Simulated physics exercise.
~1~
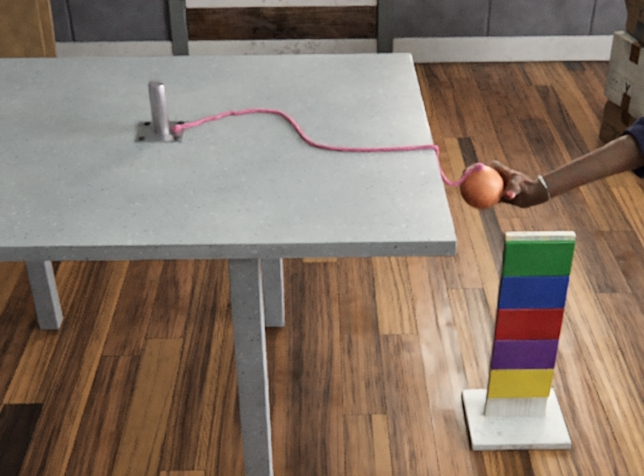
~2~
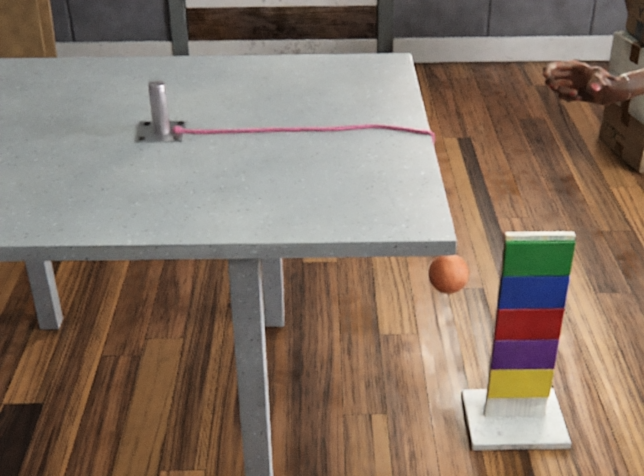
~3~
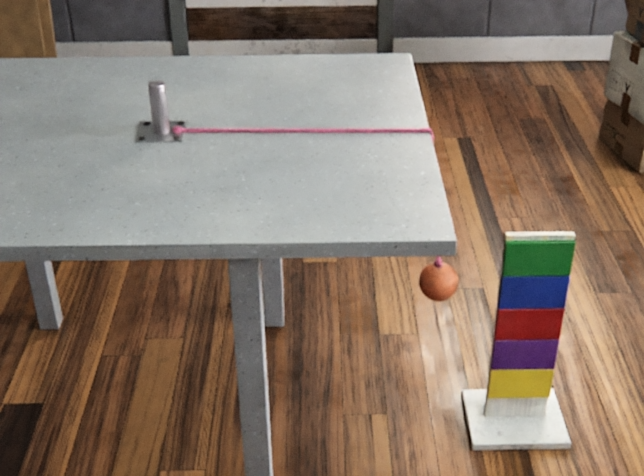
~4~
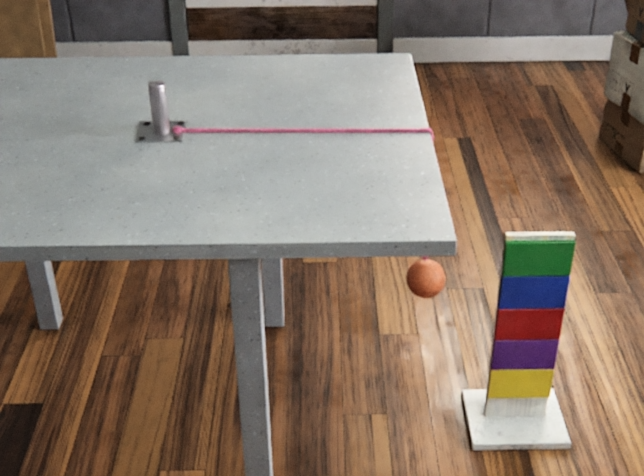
A hand reaches in from the right, holding an orange tied to a pink cord just beyond the edge of a grey workbench, seen from slightly above in a room with a wooden floor. The cord runs loosely across the top to a metal post at the left, and below the edge stands a scale banded green, blue, red, purple and yellow. The hand lets go and draws back as the orange drops level with green and the cord straightens. The orange then sinks slightly and drifts left, the hand now gone. It ends hanging level with the blue band, the cord taut.
